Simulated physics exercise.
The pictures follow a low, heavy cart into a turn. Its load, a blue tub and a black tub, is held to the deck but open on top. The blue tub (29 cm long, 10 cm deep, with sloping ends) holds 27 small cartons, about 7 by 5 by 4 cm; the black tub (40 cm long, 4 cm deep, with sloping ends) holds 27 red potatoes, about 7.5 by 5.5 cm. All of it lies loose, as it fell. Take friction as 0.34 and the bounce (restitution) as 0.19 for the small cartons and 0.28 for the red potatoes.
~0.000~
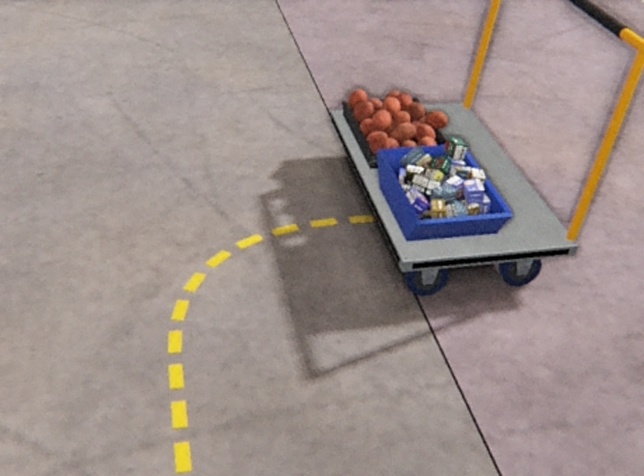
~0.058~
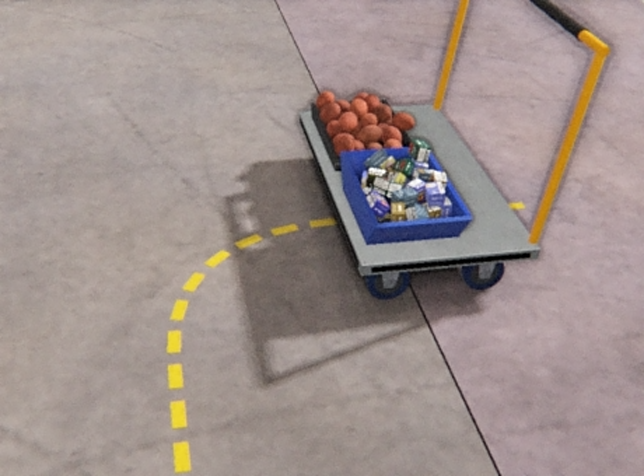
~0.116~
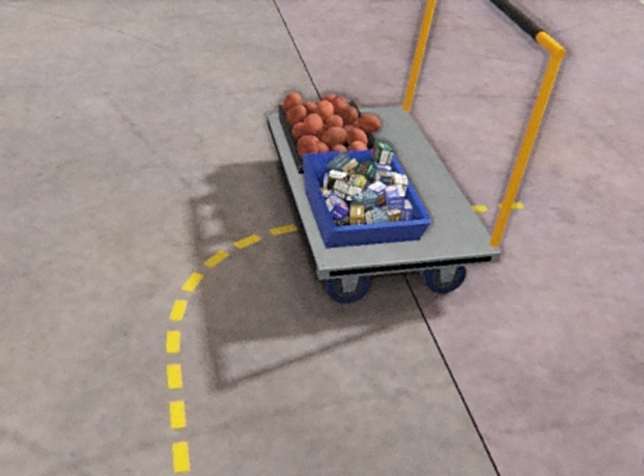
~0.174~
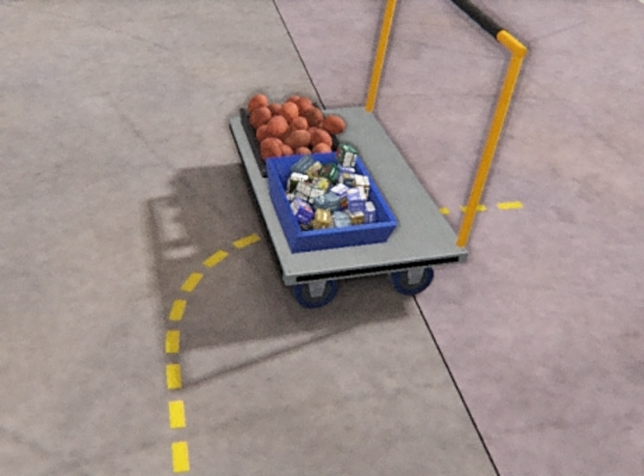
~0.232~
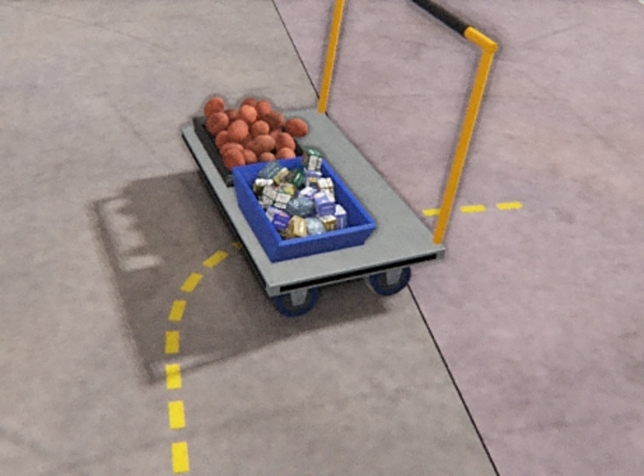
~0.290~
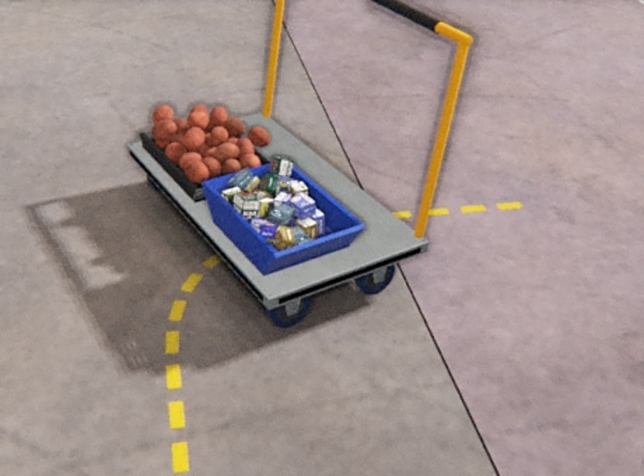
Flatbed trolley with a yellow handle rolling left across a concrete floor, then turning, carrying small cartons and round red produce in open tubs.
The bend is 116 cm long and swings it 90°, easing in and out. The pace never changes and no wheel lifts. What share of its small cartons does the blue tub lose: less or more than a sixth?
It sheds less than a sixth of them.
After 0.39 s, the blue tub has all 27 and the black tub is down by 5 of 27.
After 0.51 s, the blue tub has all 27 and the black tub is down by 11 of 27.
After 0.67 s, the blue tub has all 27 and the black tub is down by 15 of 27.
Outcome (at 1.13 s), the blue tub has all 27 and the black tub is down by 15 of 27. Asked share, 0 of 27, 0 per cent.
